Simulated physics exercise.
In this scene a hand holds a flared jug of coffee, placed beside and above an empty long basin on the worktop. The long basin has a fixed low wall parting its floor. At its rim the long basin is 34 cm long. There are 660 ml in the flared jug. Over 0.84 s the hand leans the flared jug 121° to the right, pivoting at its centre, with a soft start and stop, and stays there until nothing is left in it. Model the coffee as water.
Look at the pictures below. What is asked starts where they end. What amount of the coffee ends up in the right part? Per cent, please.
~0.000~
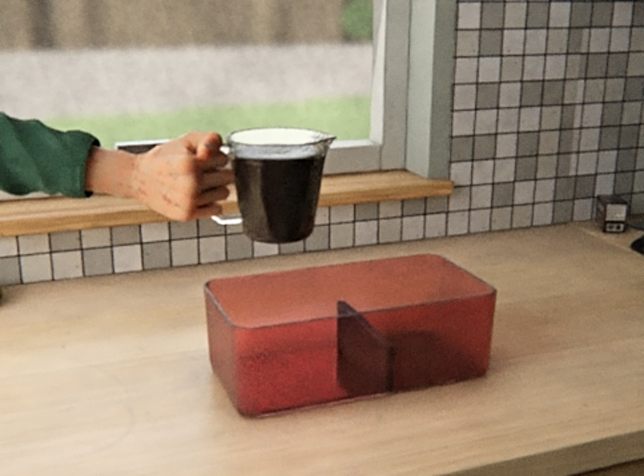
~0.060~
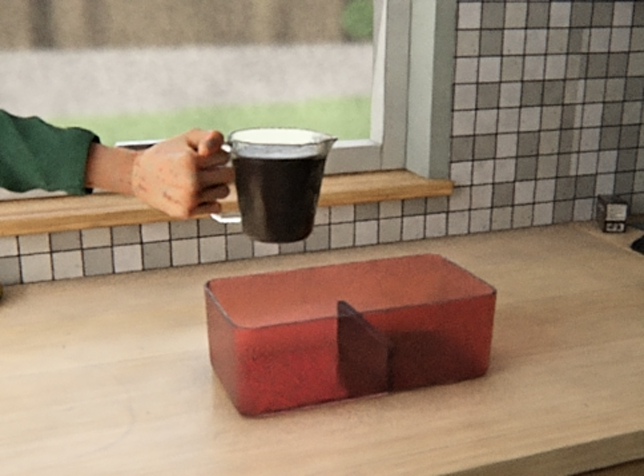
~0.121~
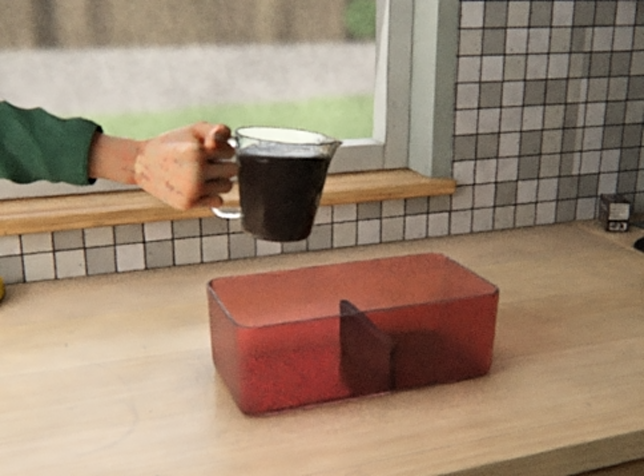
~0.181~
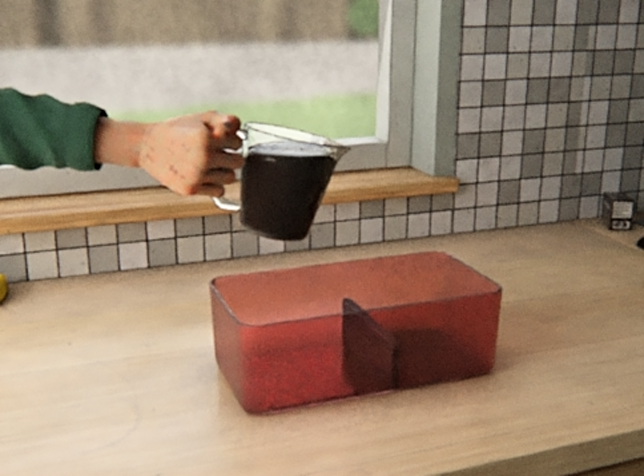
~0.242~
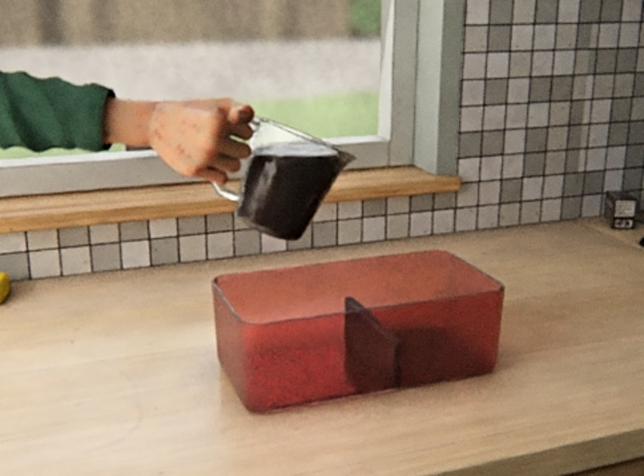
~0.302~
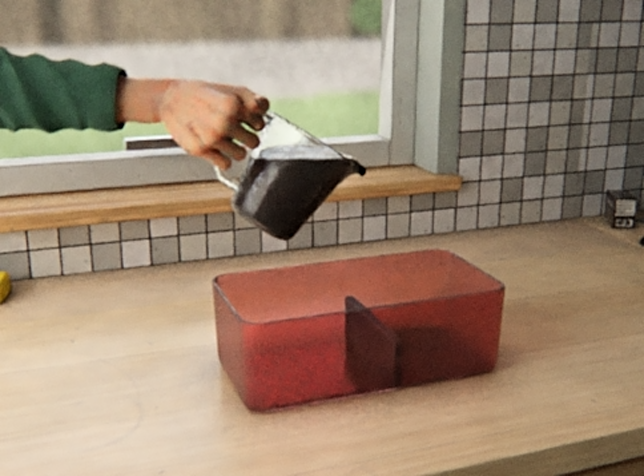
54 %.
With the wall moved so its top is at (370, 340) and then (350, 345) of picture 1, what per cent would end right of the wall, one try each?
I'd put it at about 50 per cent for the first and about 80 per cent for the second.
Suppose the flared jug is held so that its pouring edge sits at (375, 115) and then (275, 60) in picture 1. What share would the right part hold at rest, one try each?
It comes to 90 per cent, and then 5 per cent.
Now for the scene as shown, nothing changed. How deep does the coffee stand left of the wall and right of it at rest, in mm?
Left part about 10 mm deep, right part about 16 mm deep.
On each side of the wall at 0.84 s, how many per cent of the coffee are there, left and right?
Near 40 on the left, 54 on the right.
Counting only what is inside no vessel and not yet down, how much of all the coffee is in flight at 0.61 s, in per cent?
Near 26 per cent at that time.
Then, 0.61 s in, the tilt is 100° and 40 per cent is still to pour, 1 is left of the wall and 34 right of it.
Then, 0.84 s in, the tilt is 121° and 2 per cent is still to pour, 41 is left of the wall and 54 right of it.
Then, 1.08 s in, the tilt is 121° and 0 per cent is still to pour, 44 is left of the wall and 54 right of it.
Then, 1.34 s in, the tilt is 121° and 0 per cent is still to pour, 45 is left of the wall and 54 right of it.
Finally, 45 per cent lies left of the wall, 54 right of it and 1 outside.
